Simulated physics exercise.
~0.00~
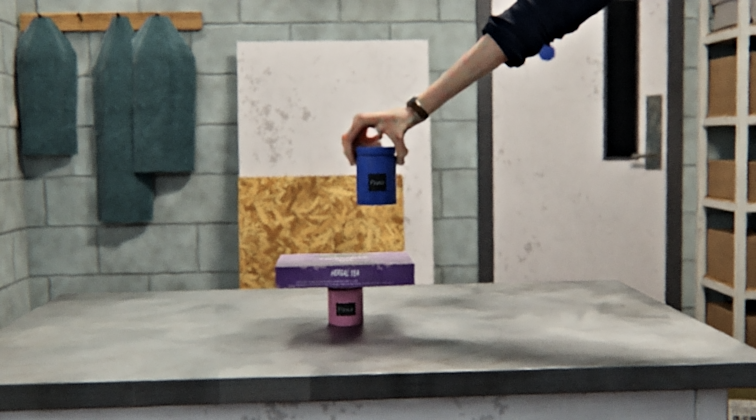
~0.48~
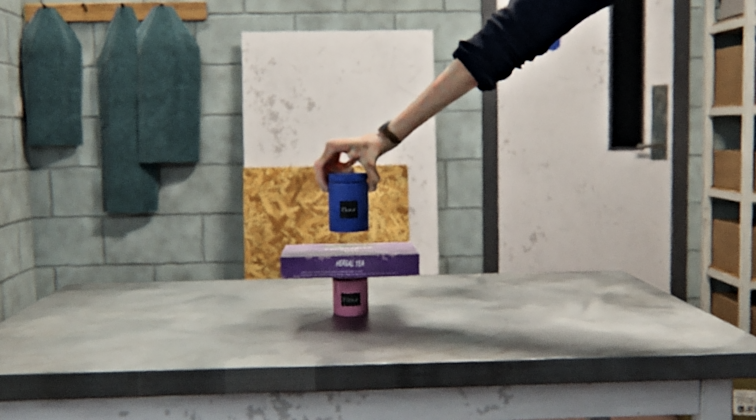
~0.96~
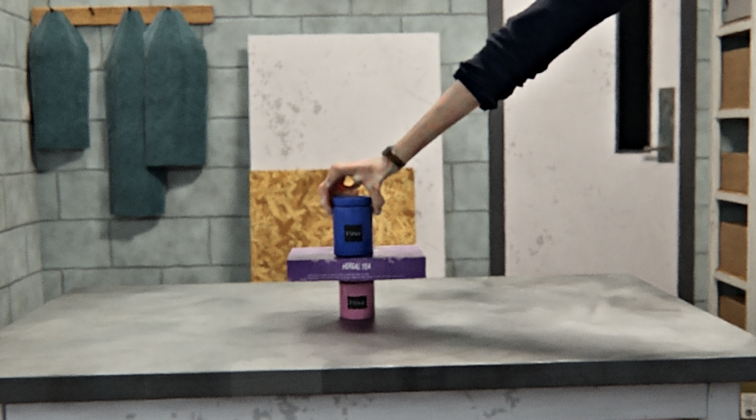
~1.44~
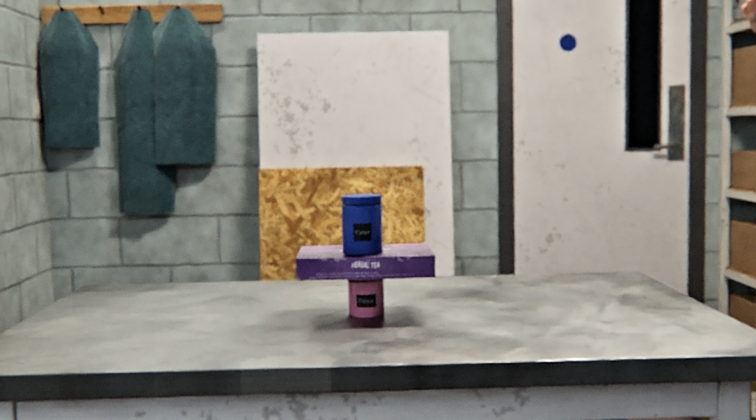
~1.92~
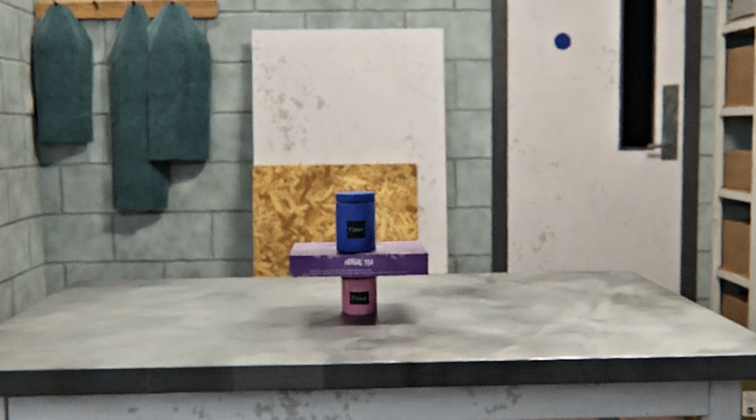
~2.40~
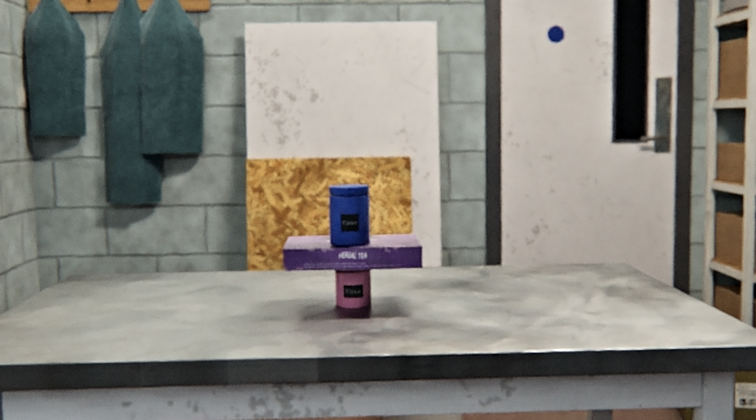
On a grey tabletop, a hand lowering a blue jar onto a purple packet atop a pink jar, letting go, the stack holding.
